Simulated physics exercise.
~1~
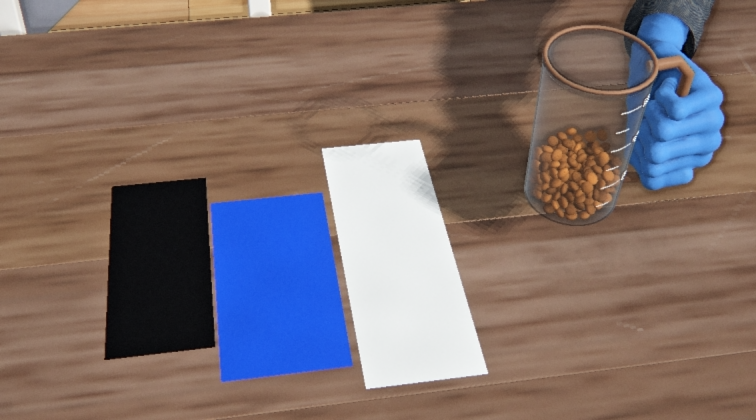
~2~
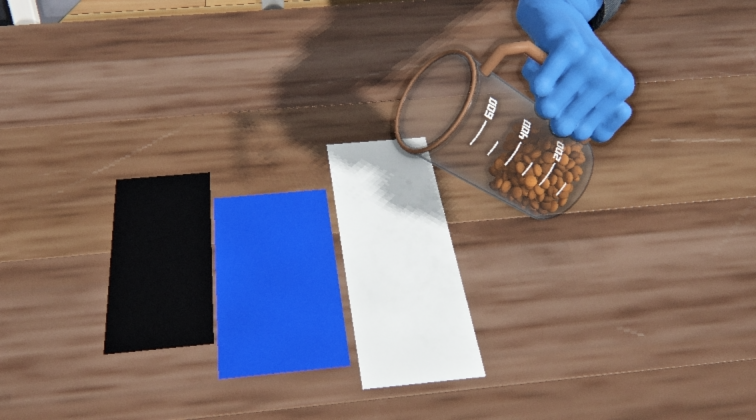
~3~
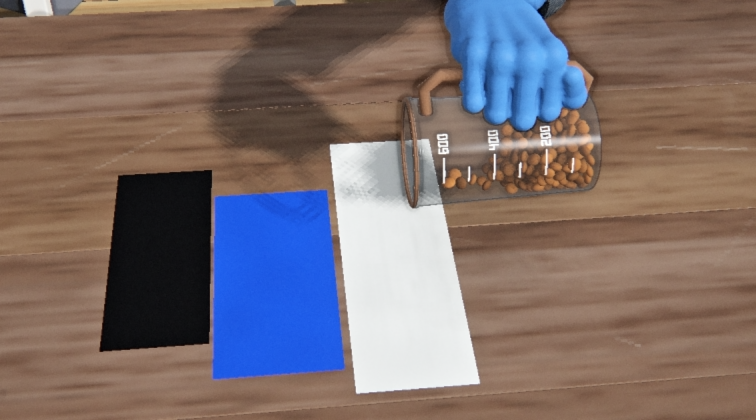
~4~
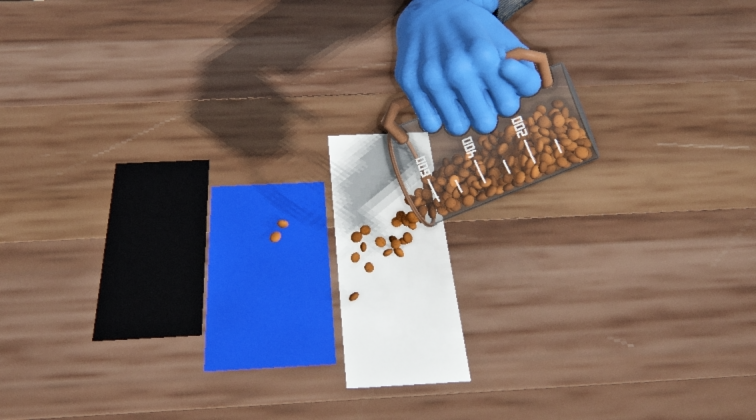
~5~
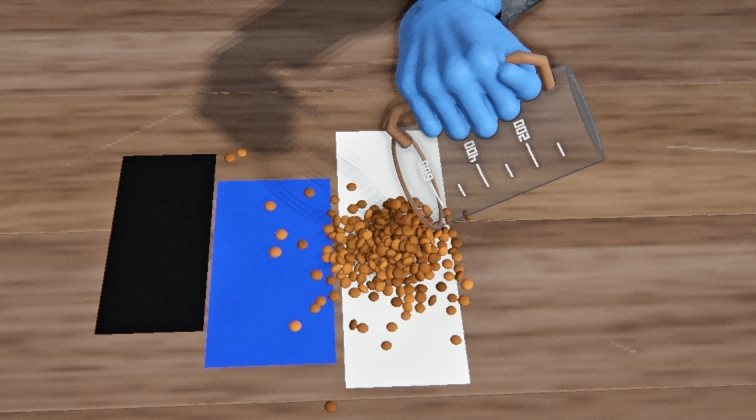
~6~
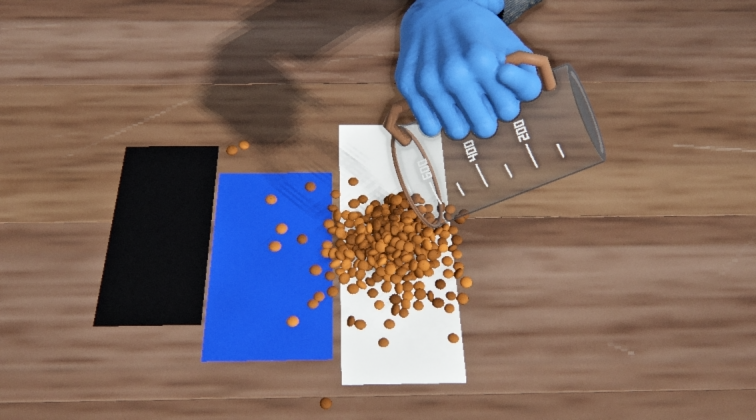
A blue-gloved hand tips a clear jug leftward, spilling brown kibble mostly onto the white mat.
